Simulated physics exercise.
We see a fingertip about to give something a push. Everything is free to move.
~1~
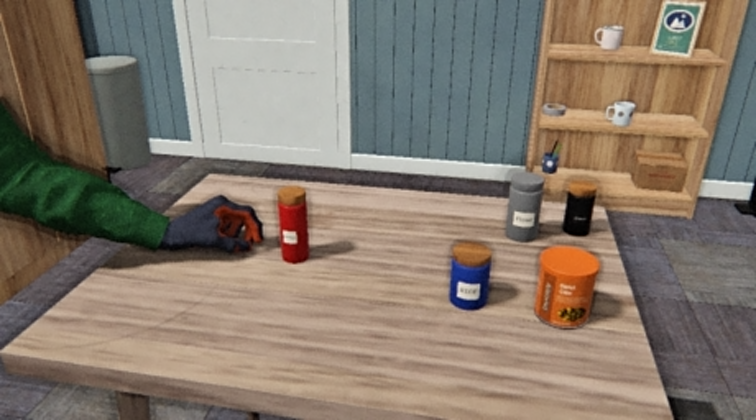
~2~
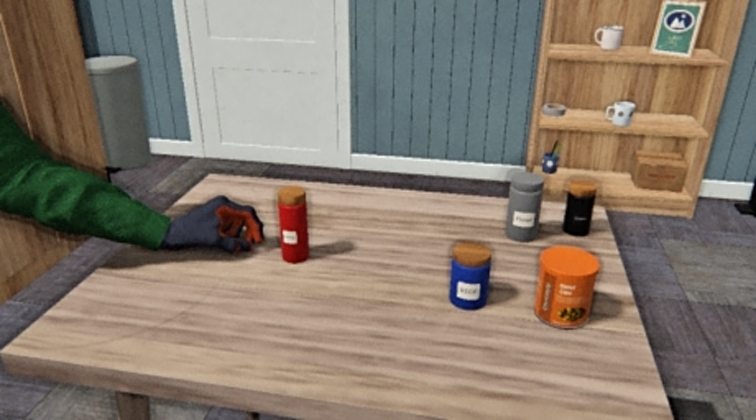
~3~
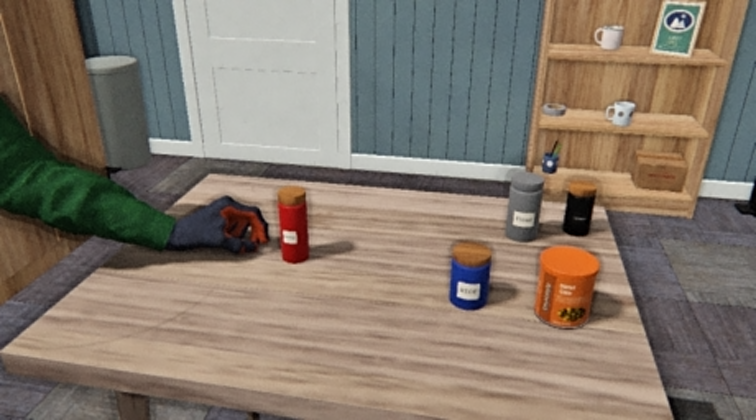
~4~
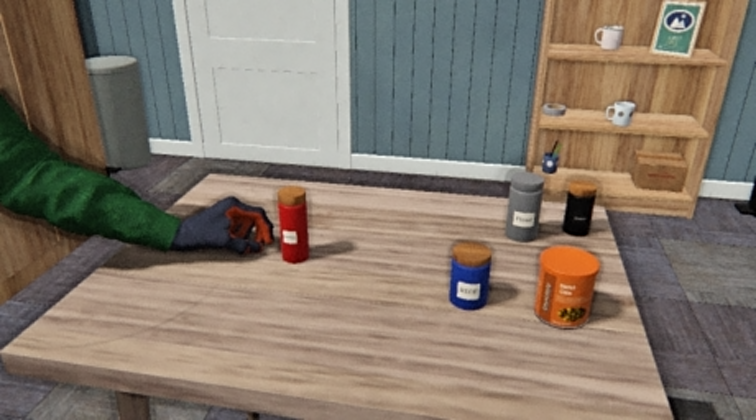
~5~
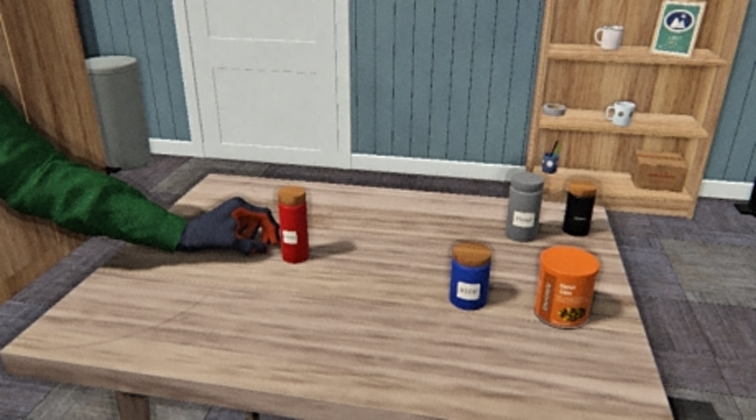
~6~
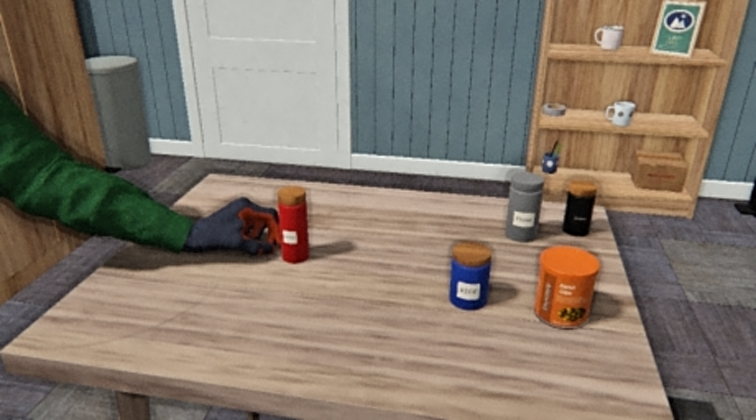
A gloved hand in a green sleeve inching right across a wooden table toward a red shaker, other containers standing still.
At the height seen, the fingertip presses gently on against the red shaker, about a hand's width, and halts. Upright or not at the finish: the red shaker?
The red shaker stays upright.
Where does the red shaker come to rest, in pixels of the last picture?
At about (363, 231).
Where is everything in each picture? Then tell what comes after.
Red shaker (294, 225), in the first frame.
Red shaker (294, 225), in the second frame.
Red shaker (294, 225), in the third frame.
Red shaker (294, 225), in the fourth frame.
Red shaker (294, 225), in the fifth frame.
Red shaker (294, 225), in the sixth frame.
Then, 0.40 s on from there, red shaker shifted about its own width near (317, 227).
Then, 0.80 s on from there, red shaker shifted well along near (342, 230).
In the end, moved from the start, red shaker. At the end, from the last picture's camera, red shaker near (363, 231).
